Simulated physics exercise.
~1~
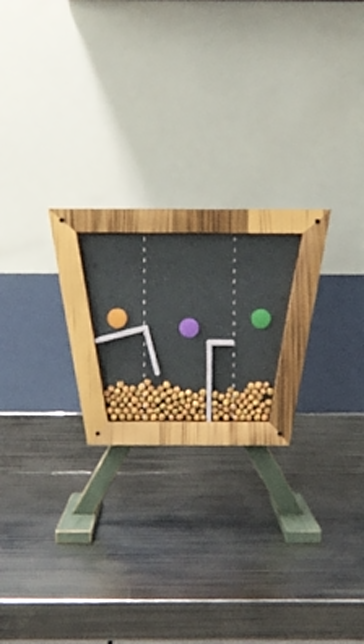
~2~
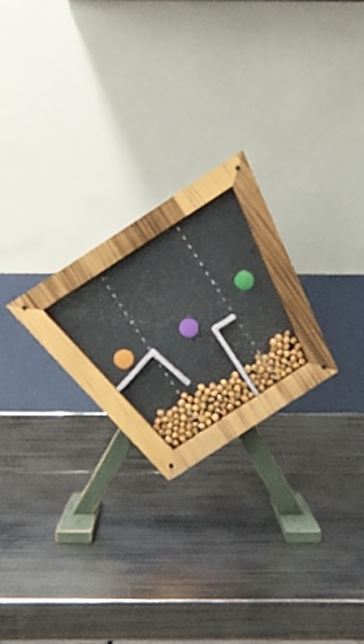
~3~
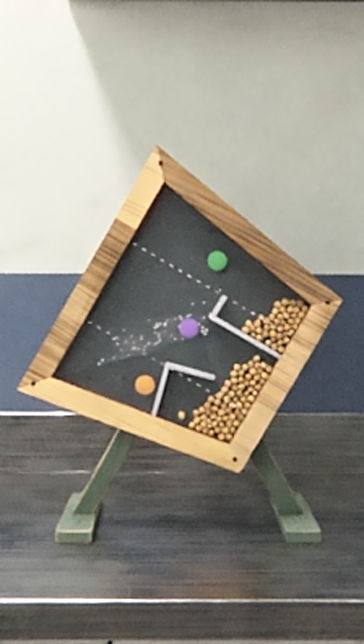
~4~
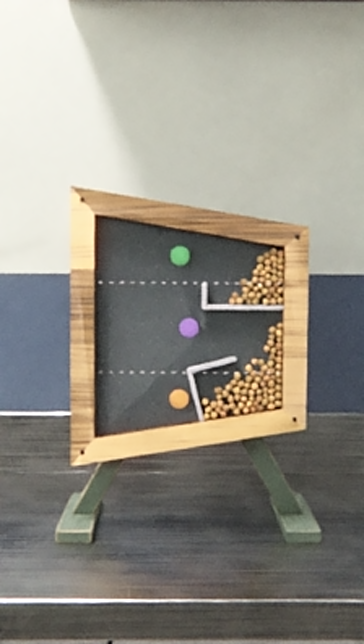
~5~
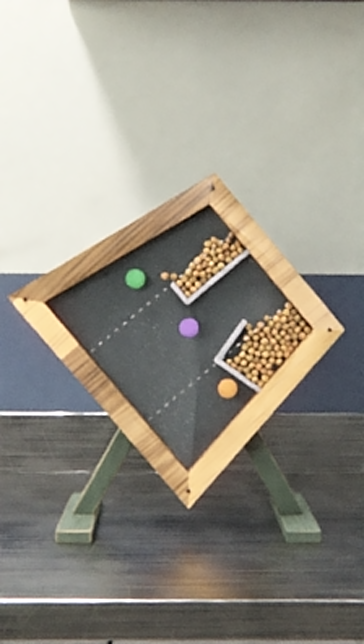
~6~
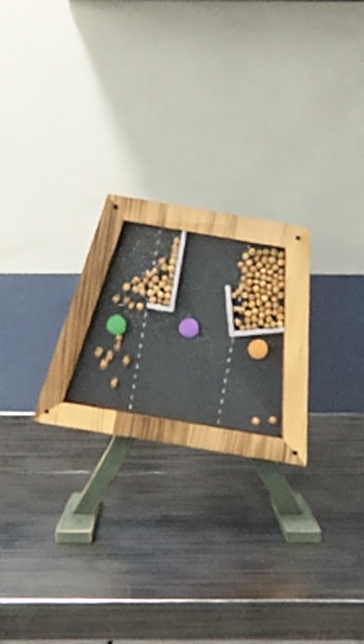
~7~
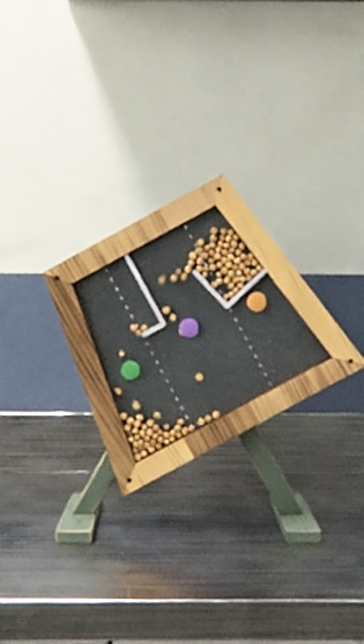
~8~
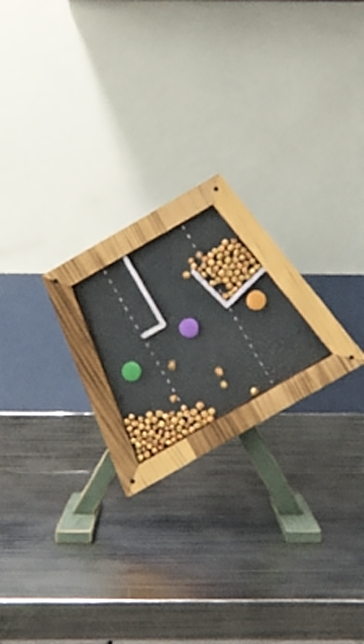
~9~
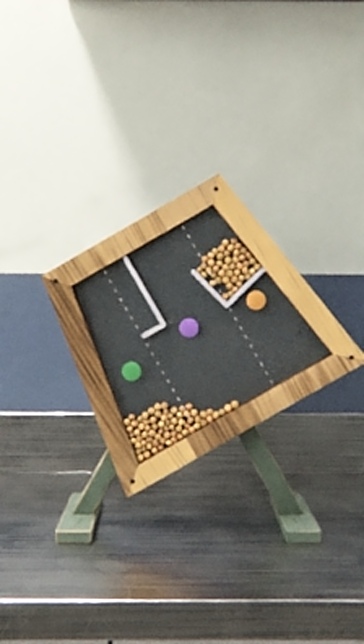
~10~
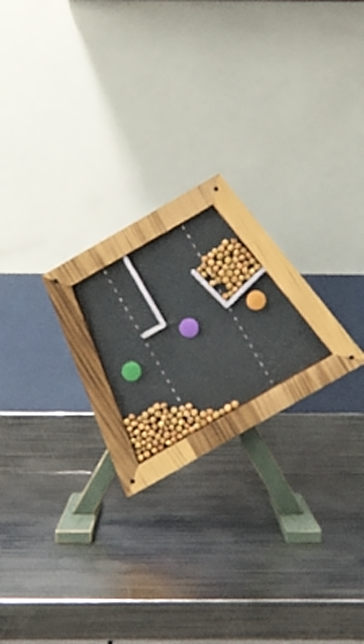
The clip opens on a wood-framed case on a green stand, with small wooden beads lying along its bottom beneath orange, purple and green dots. The case turns anticlockwise, and the beads slide to the right, some flying across the dark interior. As it turns further, they gather behind two pale bent ledges and are carried upward. Once it is nearly upside down, beads spill past the green dot and drop to the lower edge. The case stops tilted, with a large heap at the lower left, mostly in the green strip and reaching into the purple, and another cluster held in the ledge beside the orange dot.
